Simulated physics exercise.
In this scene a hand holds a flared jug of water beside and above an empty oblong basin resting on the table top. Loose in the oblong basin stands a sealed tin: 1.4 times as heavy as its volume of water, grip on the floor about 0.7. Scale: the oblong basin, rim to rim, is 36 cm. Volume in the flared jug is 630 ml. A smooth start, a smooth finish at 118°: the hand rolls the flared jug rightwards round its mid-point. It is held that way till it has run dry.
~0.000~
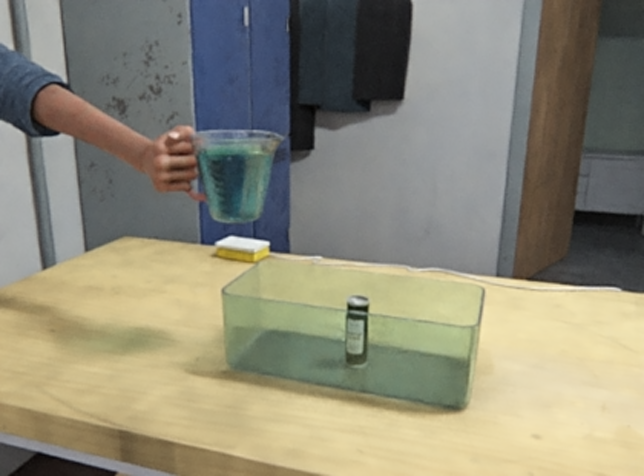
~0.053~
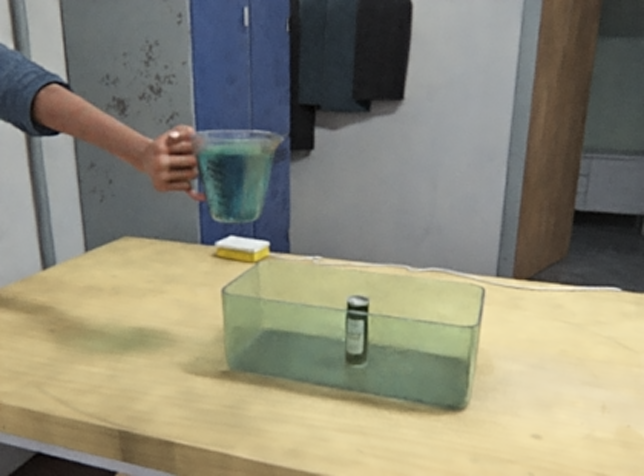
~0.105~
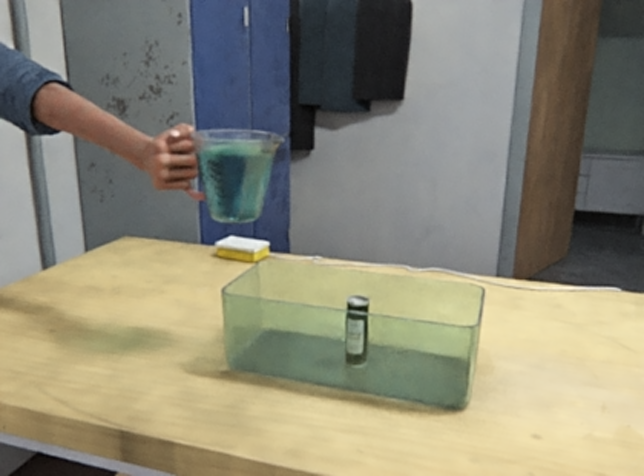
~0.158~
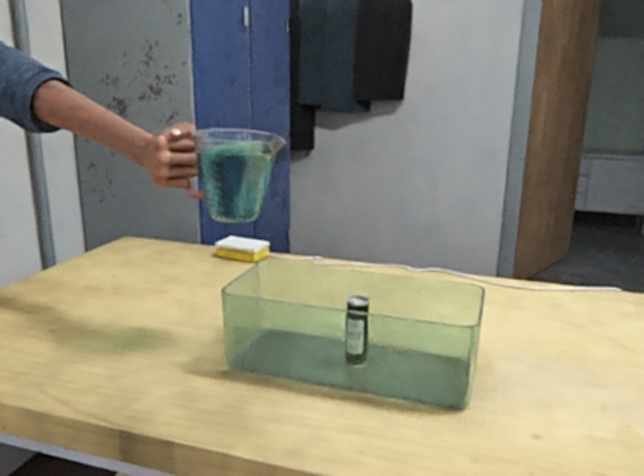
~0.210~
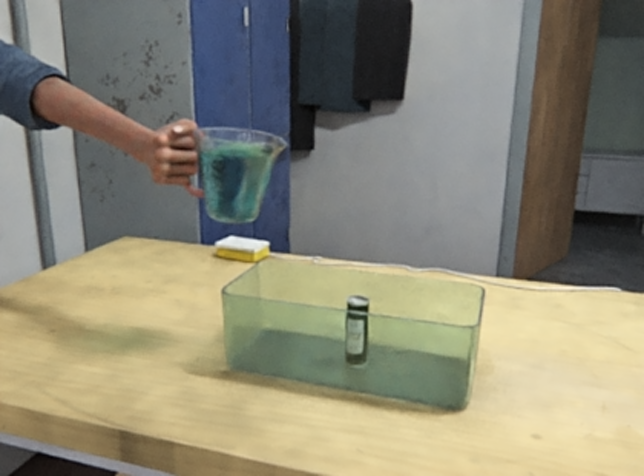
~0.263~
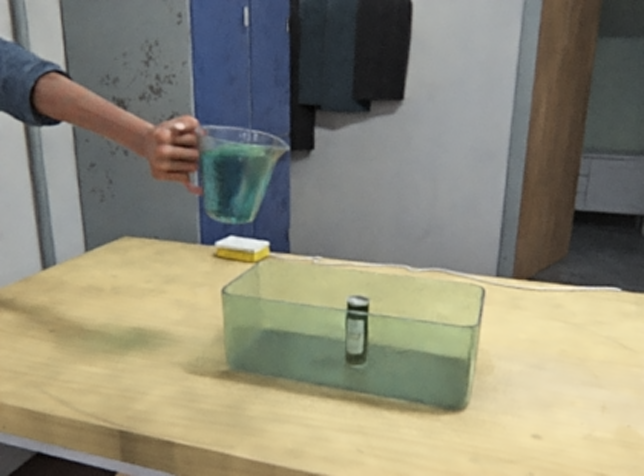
A hand holding a flared jug of water stayed almost still at first, then slowly rolled it slightly rightwards, beside and above an oblong basin with a small tin on the wooden table.
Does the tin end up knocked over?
No: It does not tip.
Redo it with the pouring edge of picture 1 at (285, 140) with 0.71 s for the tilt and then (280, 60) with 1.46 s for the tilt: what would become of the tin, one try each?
Trial 1 - tin stays standing; trial 2 - tin tips.
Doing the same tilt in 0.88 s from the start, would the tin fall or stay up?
With that tilt, the tin stays on its base.
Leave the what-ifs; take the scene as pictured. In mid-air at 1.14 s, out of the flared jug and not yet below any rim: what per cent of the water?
Something like 14 per cent of the total.
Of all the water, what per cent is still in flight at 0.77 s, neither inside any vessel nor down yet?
Close to 20 per cent, I'd say.
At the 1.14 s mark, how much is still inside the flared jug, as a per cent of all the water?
Around 9 percent of it.
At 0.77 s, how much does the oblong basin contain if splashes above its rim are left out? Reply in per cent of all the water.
8 %, more or less.
After 0.77 s the tilt is 64° and 72 per cent is still to pour; the tin stands where it began.
After 1.14 s the tilt is 105° and 9 per cent is still to pour; the tin stands where it began.
After 1.54 s the tilt is 118° and 0 per cent is still to pour; the tin stands where it began.
After 1.96 s the tilt is 118° and 0 per cent is still to pour; the tin stands where it began.
In the end the tin stands where it began.
